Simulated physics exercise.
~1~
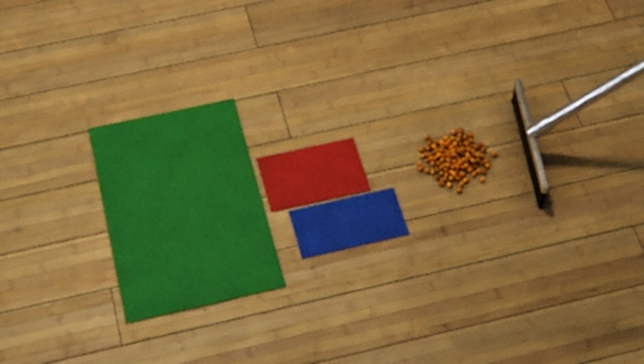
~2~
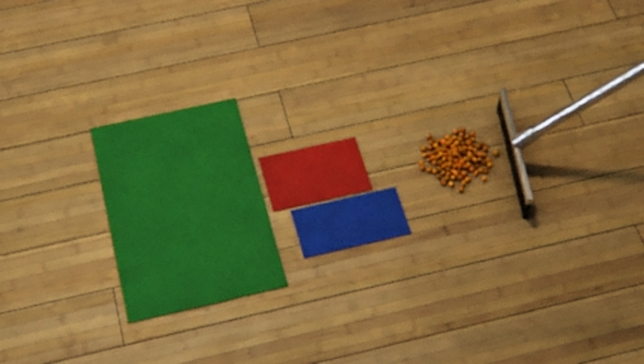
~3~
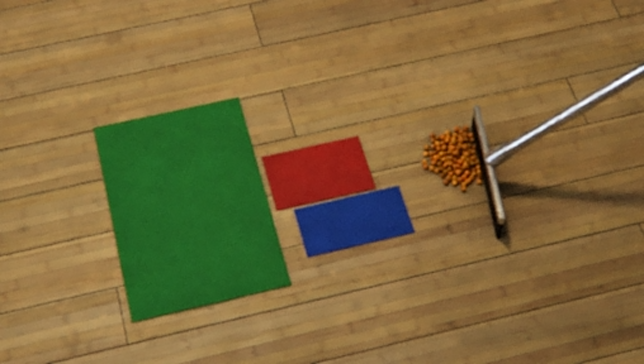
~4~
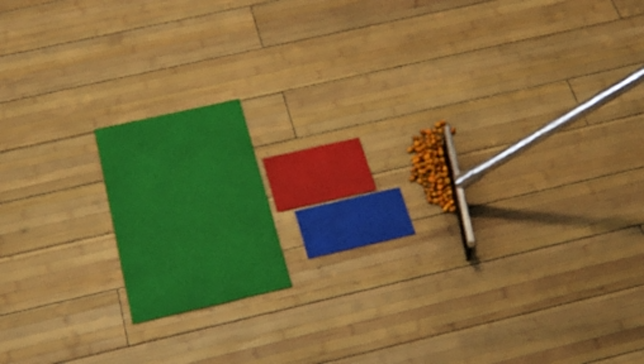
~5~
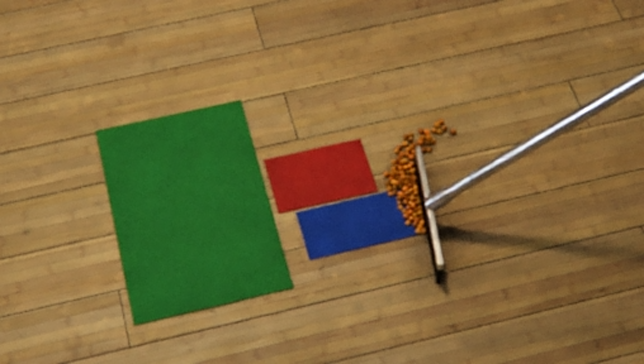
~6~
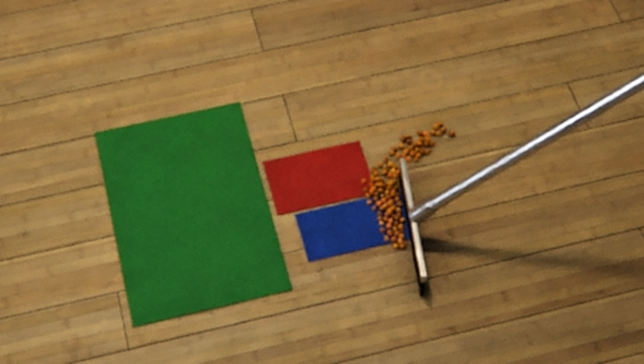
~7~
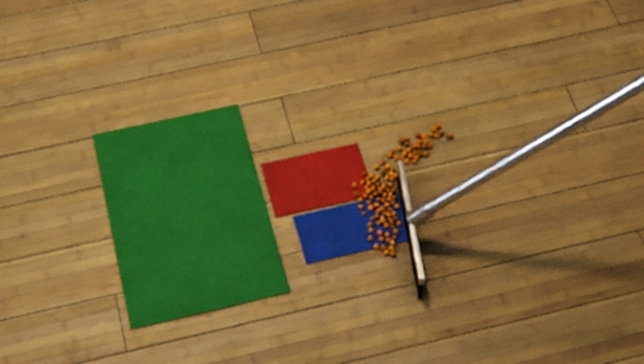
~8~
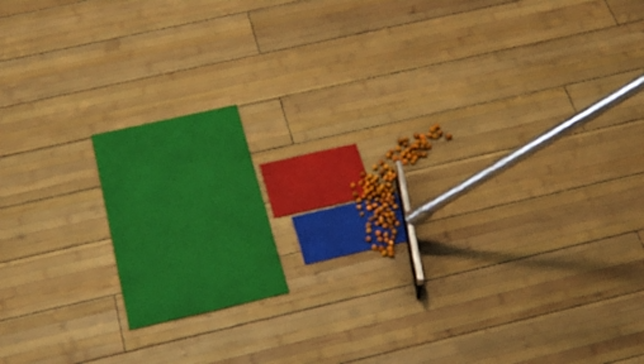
On a wooden floor, a squeegee pushing orange kernels down-left, then stopping with many on the blue mat and others strewn behind.
